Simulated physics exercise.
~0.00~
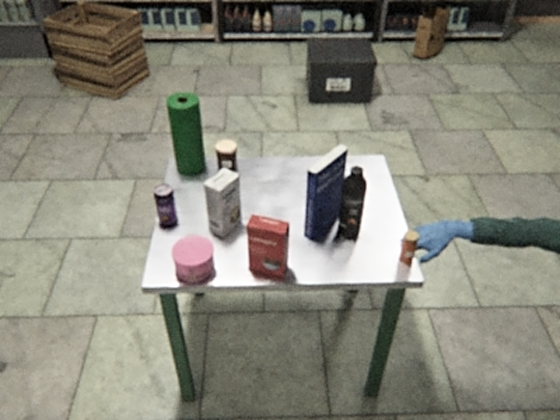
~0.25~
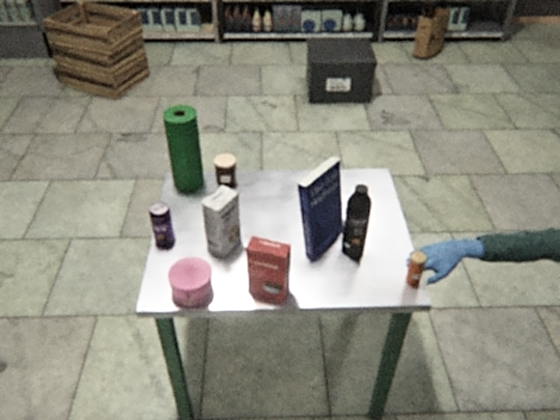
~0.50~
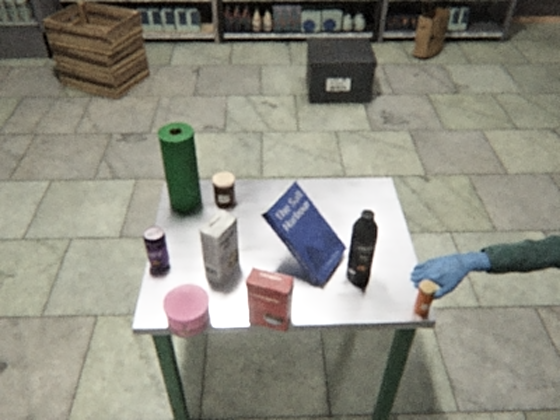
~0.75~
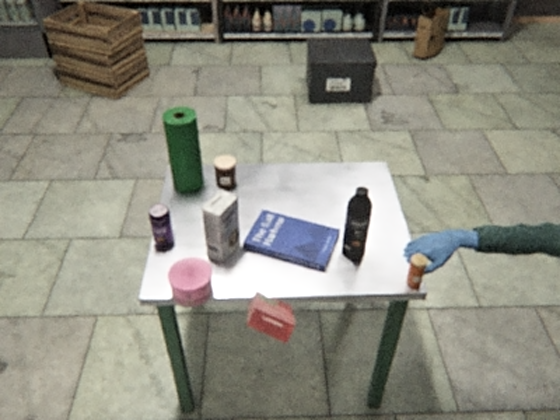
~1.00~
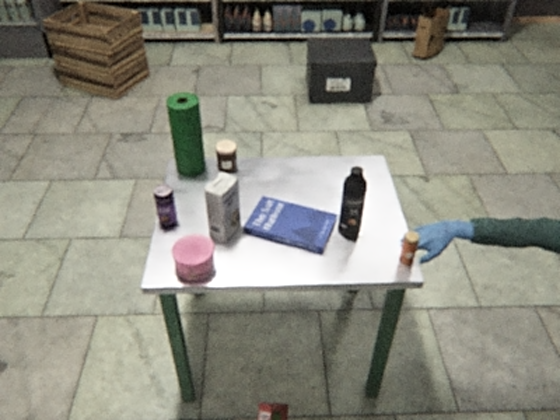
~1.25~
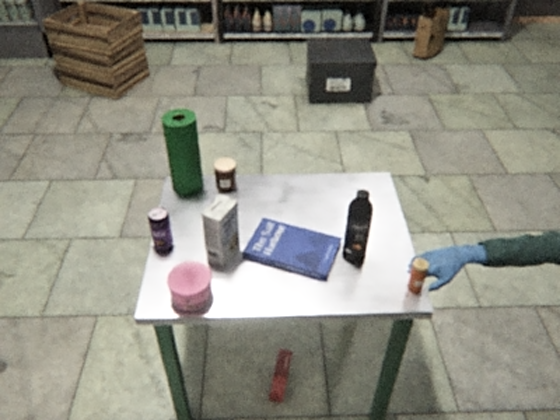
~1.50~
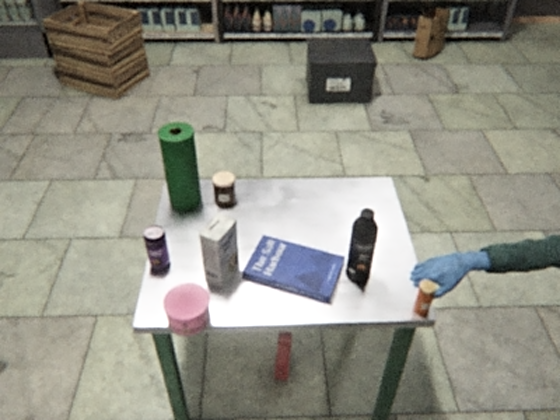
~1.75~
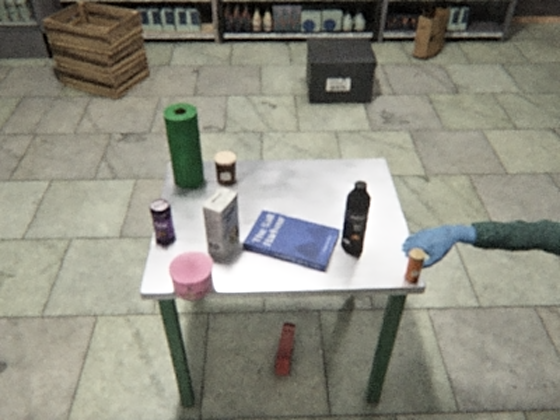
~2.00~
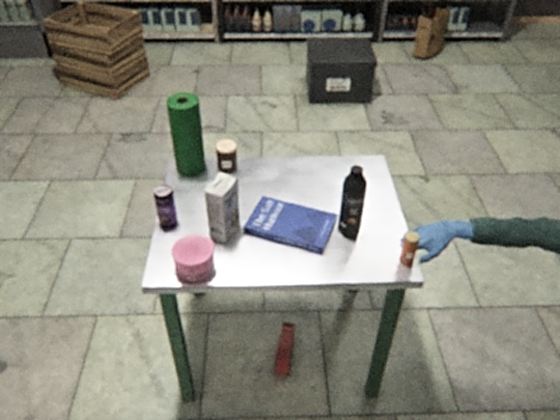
In a tiled room with shelves, a wooden crate and a dark box behind, a blue-gloved hand reaches from the right to an orange shaker at the edge of a white table. The table shifts towards us, and the upright blue book starts to lean. The book topples to the left and lands flat, while the red packet tips off the front edge. As the table moves back, then forward and back again, the packet tumbles to the floor beneath it. Finally the red packet and the book lie still, while the green roll, purple can and other items remain standing.
